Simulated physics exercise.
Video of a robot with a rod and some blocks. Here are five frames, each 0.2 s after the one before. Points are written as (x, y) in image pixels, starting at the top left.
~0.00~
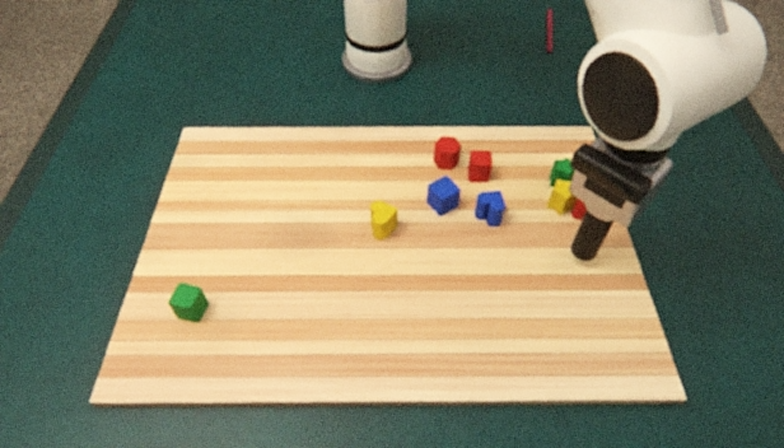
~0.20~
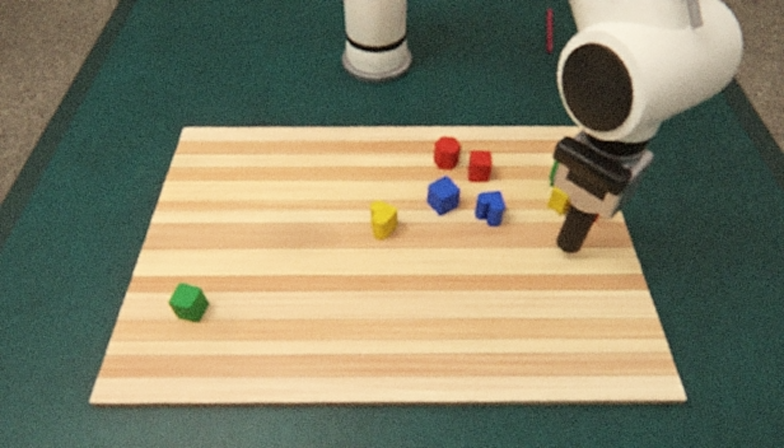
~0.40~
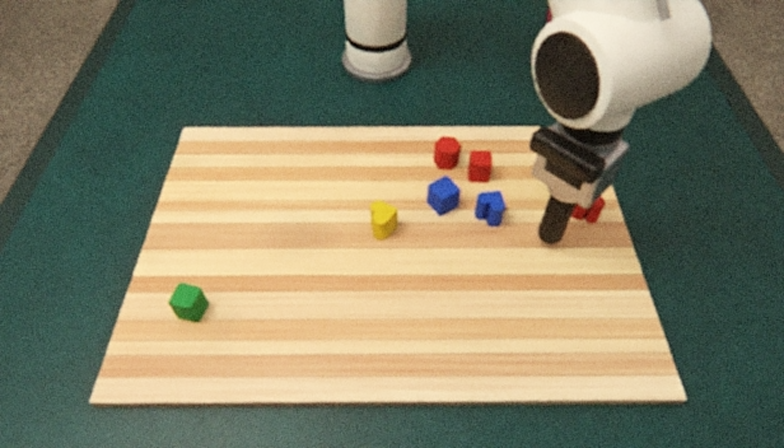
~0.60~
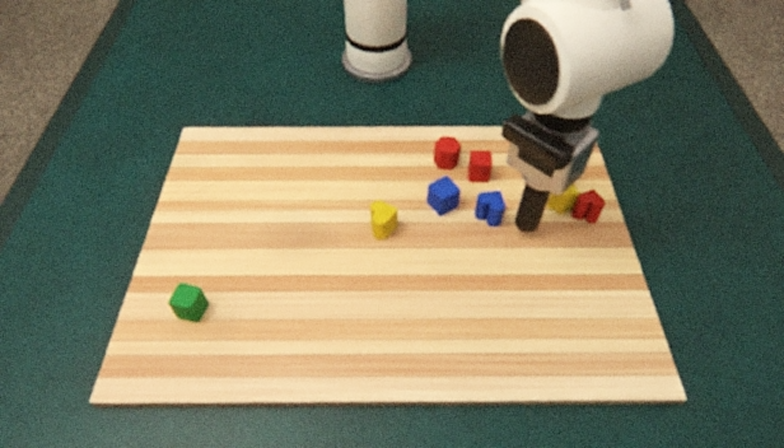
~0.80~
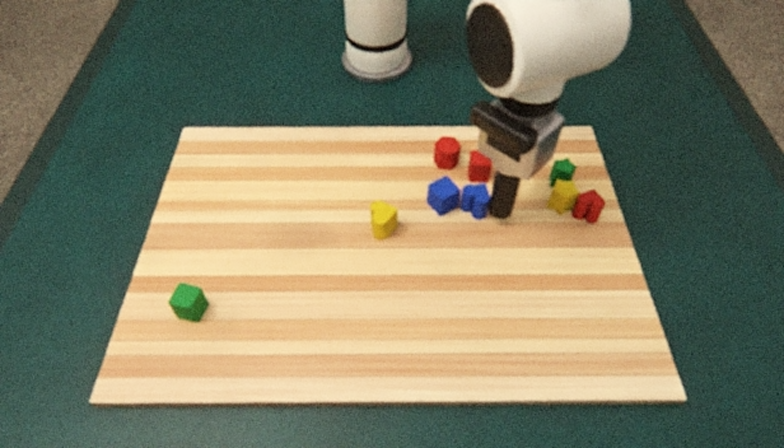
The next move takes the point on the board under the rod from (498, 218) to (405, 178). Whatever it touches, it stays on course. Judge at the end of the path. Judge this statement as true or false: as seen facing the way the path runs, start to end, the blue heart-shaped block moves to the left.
The statement is false.
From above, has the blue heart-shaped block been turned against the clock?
Going by the path, no.
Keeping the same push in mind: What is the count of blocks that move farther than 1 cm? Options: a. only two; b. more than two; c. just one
I choose a.
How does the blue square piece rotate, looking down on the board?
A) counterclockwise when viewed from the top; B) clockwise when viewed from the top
The one that fits is A, counterclockwise when viewed from the top.
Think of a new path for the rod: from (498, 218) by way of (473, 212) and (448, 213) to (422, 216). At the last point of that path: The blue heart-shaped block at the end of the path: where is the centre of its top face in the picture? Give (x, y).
I'd expect the centre of its top face to be at (452, 178).
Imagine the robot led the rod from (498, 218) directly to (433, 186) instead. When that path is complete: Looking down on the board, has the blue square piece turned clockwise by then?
No - that is not the case.
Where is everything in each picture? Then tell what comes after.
Rod tip at (583, 251); block tops, blue square piece at (444, 187); blue heart-shaped block at (493, 199); red square piece at (481, 158), in the first picture.
Rod at (569, 244); blocks unchanged, in the second picture.
Rod at (550, 234); blocks unchanged, in the third picture.
Rod at (527, 223); blocks unchanged, in the fourth picture.
Rod at (500, 210); blue square piece at (444, 187); blue heart-shaped block at (478, 192); red square piece at (481, 158), in the fifth picture.
On the path given first. One third of the way, rod at (467, 196); blue square piece at (435, 187); blue heart-shaped block at (451, 174), turned 40° clockwise.
Two thirds of the way, rod at (435, 183); blue square piece at (424, 188), turned 20° anticlockwise; blue heart-shaped block at (429, 157), turned 95° clockwise.
At the end, rod at (405, 170); blue square piece at (423, 188), turned 25° anticlockwise; blue heart-shaped block at (421, 149), turned 130° clockwise; red square piece in place.
